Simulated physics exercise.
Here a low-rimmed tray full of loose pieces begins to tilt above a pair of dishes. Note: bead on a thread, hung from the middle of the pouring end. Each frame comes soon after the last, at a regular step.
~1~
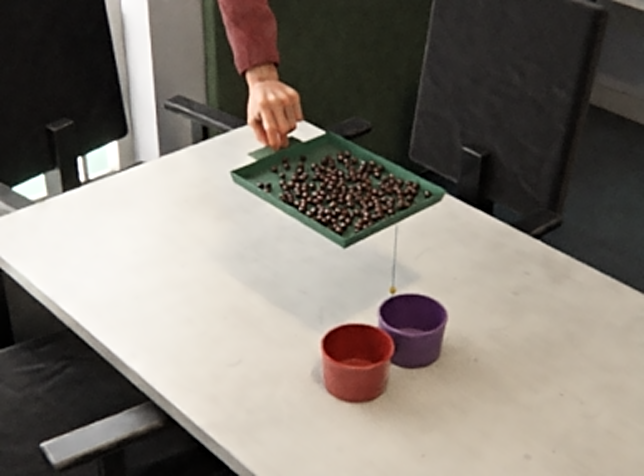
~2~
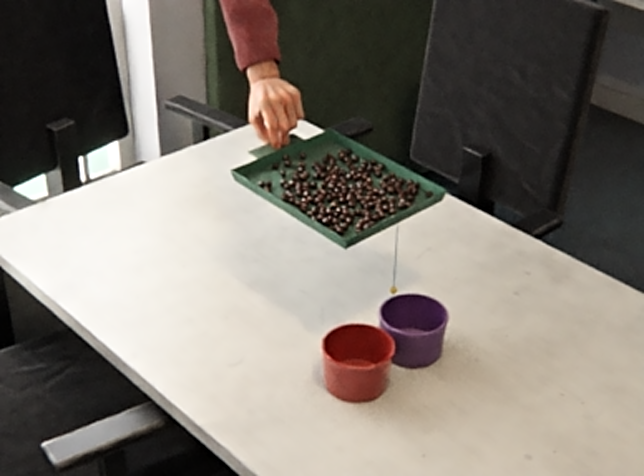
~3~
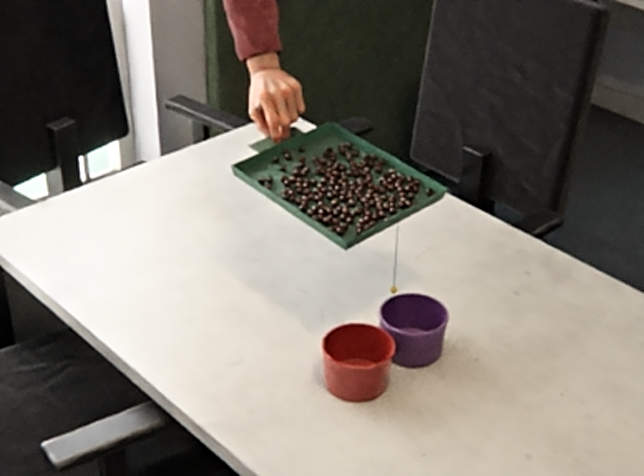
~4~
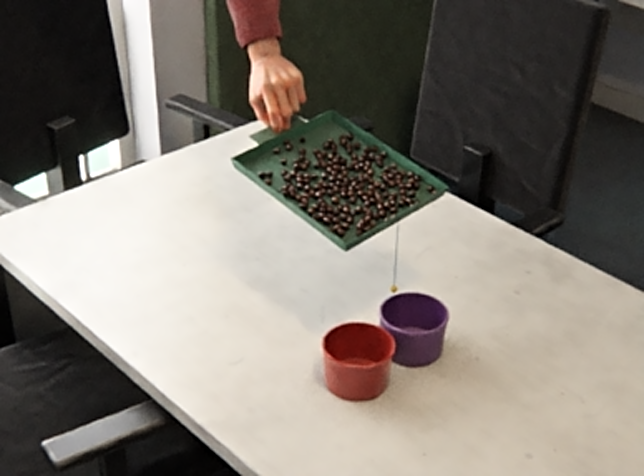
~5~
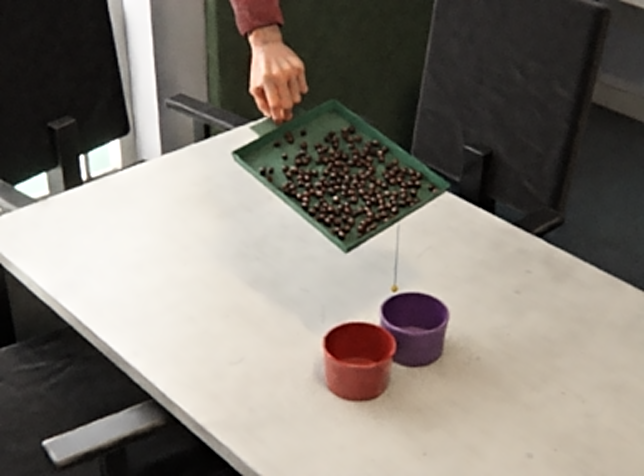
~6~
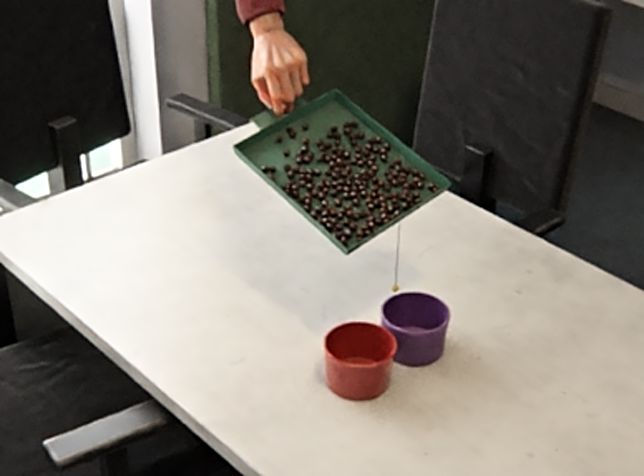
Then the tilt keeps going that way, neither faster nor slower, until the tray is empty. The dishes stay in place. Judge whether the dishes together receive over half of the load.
Most of the load will land in the dishes.
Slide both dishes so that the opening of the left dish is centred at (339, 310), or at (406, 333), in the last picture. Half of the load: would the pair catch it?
At the first place not half, at the second the smaller part.
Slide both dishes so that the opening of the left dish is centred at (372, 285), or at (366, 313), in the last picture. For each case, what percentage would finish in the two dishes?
It works out to 0 percent and then 50 percent.
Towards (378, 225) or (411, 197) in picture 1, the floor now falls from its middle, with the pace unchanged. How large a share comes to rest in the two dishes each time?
80 %, give or take, and then 0 %.
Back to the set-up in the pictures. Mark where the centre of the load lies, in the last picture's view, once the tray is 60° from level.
Roughly at (359, 227).
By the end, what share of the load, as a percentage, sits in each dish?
Final share: Left dish at 70 per cent, right dish at 0 per cent.
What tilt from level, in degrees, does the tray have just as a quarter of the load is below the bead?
About 75 degrees.
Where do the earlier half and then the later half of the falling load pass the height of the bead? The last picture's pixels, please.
For the early half I get (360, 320), and for the late half (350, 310).
Soon, tray tipped steeply; most on the tray; a stray few in the left dish; a small part in the air.
A while on, tray tipped right over; a small part on the tray; about two thirds in the left dish; a stray few in the right dish; a small part outside both; a small part in the air.
Towards the end, tray tipped past a quarter turn; about two thirds in the left dish; a stray few in the right dish; about a quarter outside both.
Finally, tray tipped past a quarter turn; about two thirds in the left dish; a stray few in the right dish; about a quarter outside both.
